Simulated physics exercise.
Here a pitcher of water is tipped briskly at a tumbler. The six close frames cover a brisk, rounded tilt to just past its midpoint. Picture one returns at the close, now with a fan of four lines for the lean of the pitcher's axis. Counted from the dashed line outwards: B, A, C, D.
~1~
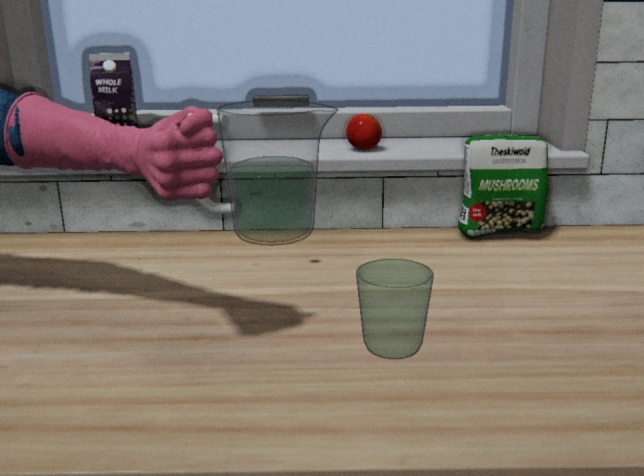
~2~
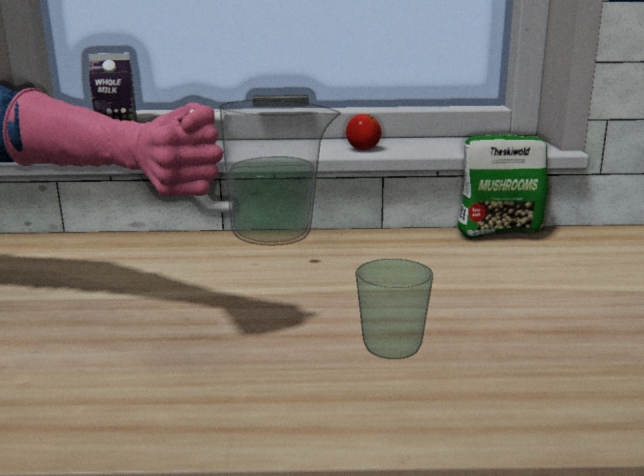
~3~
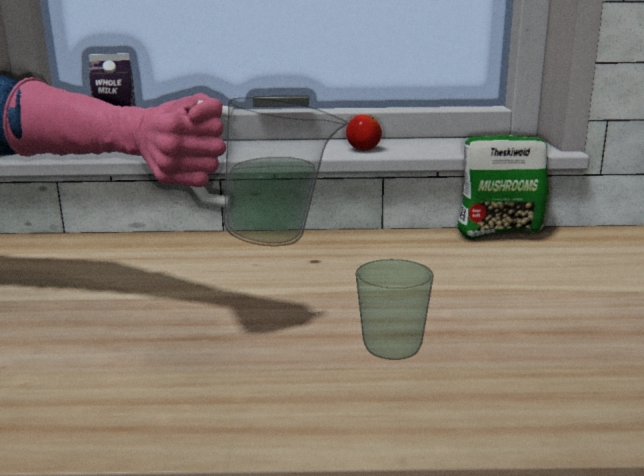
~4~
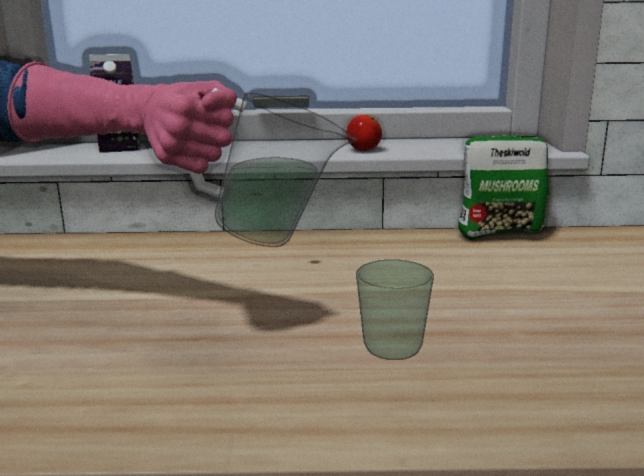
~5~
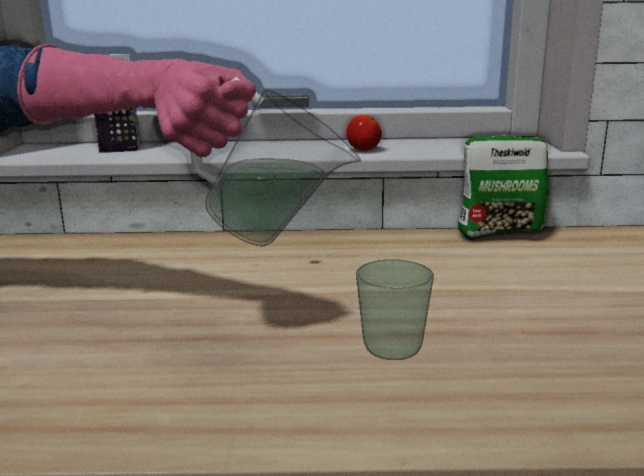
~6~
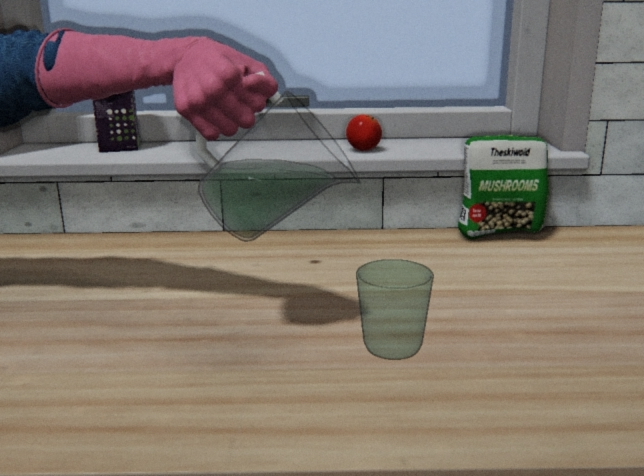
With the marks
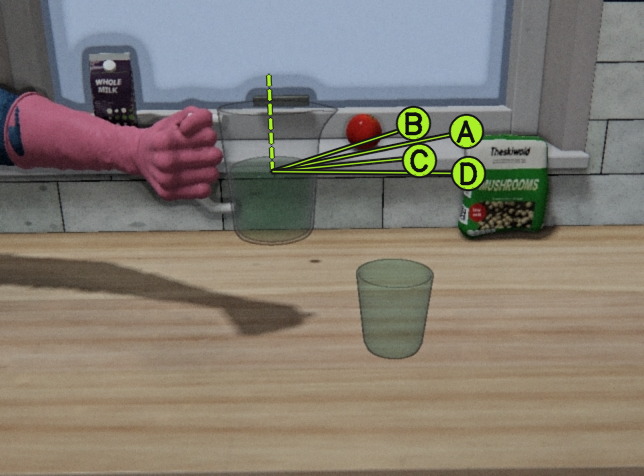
We see a pink-gloved hand holding a clear pitcher of greenish liquid upright beside an empty tumbler on a wooden counter, then tilting it steadily to the right until it leans steeply, with all the liquid still inside.
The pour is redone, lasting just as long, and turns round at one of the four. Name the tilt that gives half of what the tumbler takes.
It is B.
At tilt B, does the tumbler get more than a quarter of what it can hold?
Yes, clearly.
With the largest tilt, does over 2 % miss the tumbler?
Yes, it does.
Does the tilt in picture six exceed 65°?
No.
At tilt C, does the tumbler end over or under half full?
Over half.
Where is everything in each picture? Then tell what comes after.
In the first frame, upright, lip at (337, 109); rim of the tumbler round (395, 272); nothing has left yet.
In the second frame, tipped about 3°, lip at (339, 113); nothing has left yet.
In the third frame, tipped about 10°, lip at (346, 122); nothing has left yet.
In the fourth frame, tipped about 21°, lip at (355, 139); nothing has left yet.
In the fifth frame, tipped about 35°, lip at (360, 159); nothing has left yet.
In the sixth frame, tipped about 50°, lip at (360, 181); nothing has left yet.
In lime, A at (449, 134); B at (397, 131); C at (402, 159); D at (451, 173).
For tilt A, the tumbler ends with about 65 % of what it can hold; 5 % of the water is spilt.
For tilt B, the tumbler ends with about 52 % of what it can hold.
For tilt C, the tumbler ends with about 73 % of what it can hold; 12 % of the water is spilt.
For tilt D, the tumbler ends with about 86 % of what it can hold; 13 % of the water is spilt.
